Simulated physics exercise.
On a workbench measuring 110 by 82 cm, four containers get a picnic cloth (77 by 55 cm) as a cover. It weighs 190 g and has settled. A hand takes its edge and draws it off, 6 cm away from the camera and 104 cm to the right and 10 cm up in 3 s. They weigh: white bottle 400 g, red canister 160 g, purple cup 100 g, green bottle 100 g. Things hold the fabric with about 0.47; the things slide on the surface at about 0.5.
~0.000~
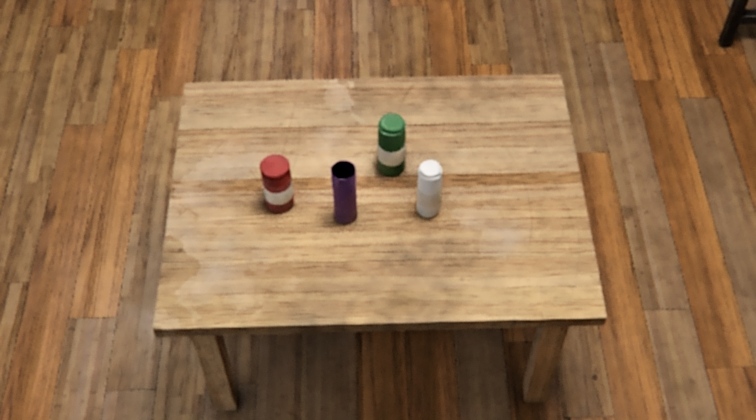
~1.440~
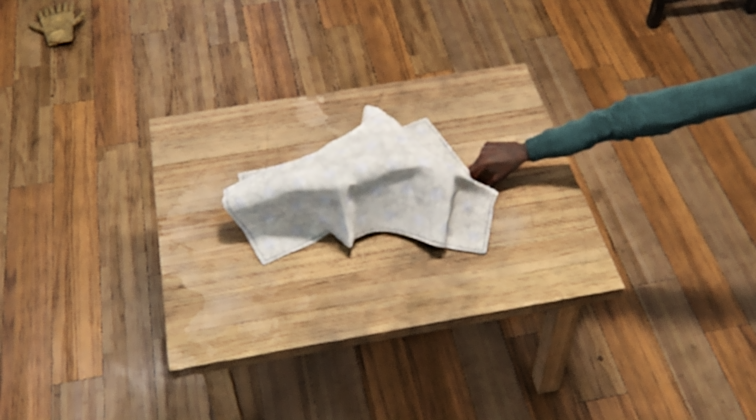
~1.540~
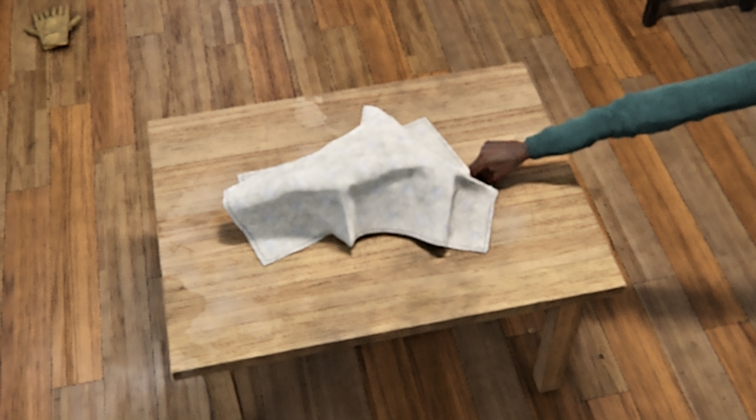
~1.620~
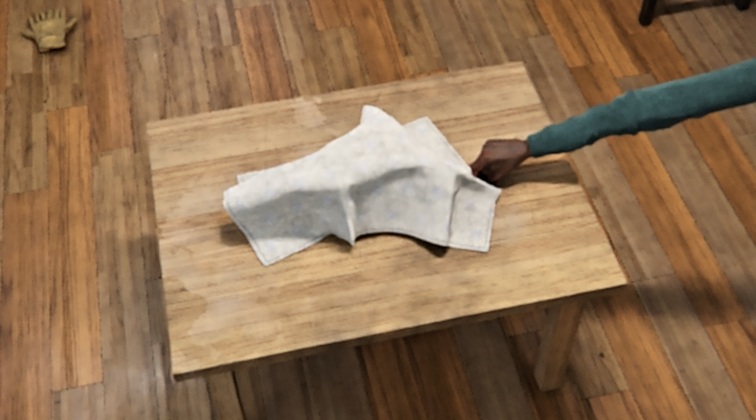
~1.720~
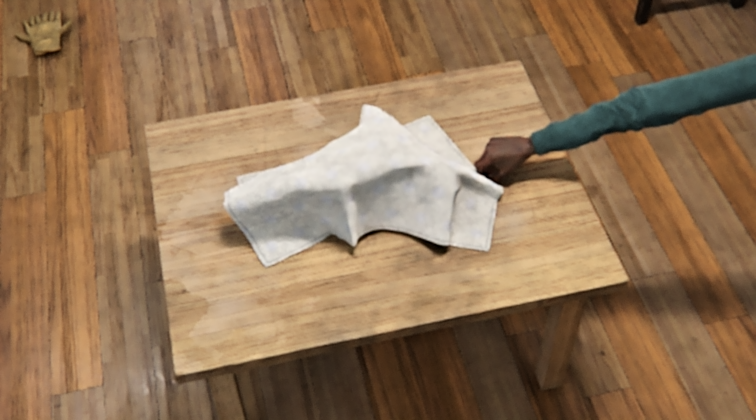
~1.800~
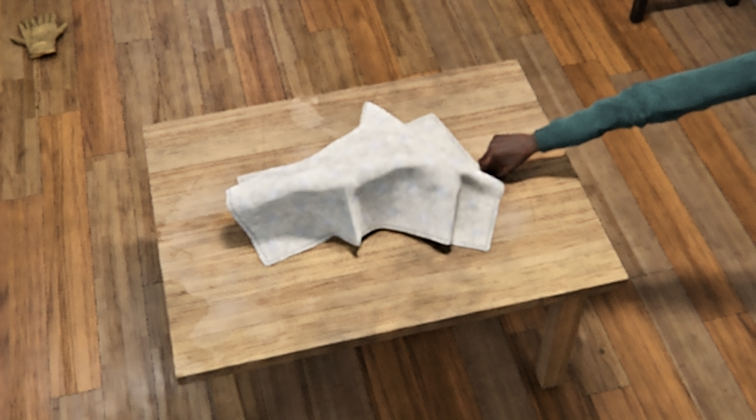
A white cloth barely shifts toward the right on a wooden table, seen from above at an angle in a plank-floored room. At first, a red canister, purple cup, green bottle and white bottle stand uncovered from left to right; then the cloth drapes over them, with a glove at upper left. A teal-sleeved arm at right draws the cloth's edge slightly rightward, after the view changes angle.
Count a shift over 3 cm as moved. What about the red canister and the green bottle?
Result: Red canister hardly stirs, green bottle moves.
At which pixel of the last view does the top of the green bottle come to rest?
Near (434, 121).
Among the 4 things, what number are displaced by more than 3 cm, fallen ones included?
I count 3.
After 2.5 s, middle of the picnic cloth at (449, 140); green bottle on its side, 13 cm off its start, purple cup on its side, 13 cm off its start.
After 3.2 s, middle of the picnic cloth at (560, 158); green bottle on its side, 15 cm off its start, purple cup on its side, 16 cm off its start, white bottle on its side, 11 cm off its start.
After 3.8 s, middle of the picnic cloth at (688, 177); green bottle on its side, 18 cm off its start at (432, 134), purple cup on its side, 16 cm off its start at (404, 201), white bottle on its side, 11 cm off its start at (466, 185).
After 4.5 s, middle of the picnic cloth at a place out of view; green bottle on its side, 20 cm off its start, purple cup on its side, 16 cm off its start, white bottle on its side, 12 cm off its start.
After 5.3 s, middle of the picnic cloth at a place out of view; green bottle on its side, 22 cm off its start at (434, 121), red canister 0 cm off its start at (269, 186), purple cup on its side, 16 cm off its start at (404, 201), white bottle on its side, 12 cm off its start at (464, 181).
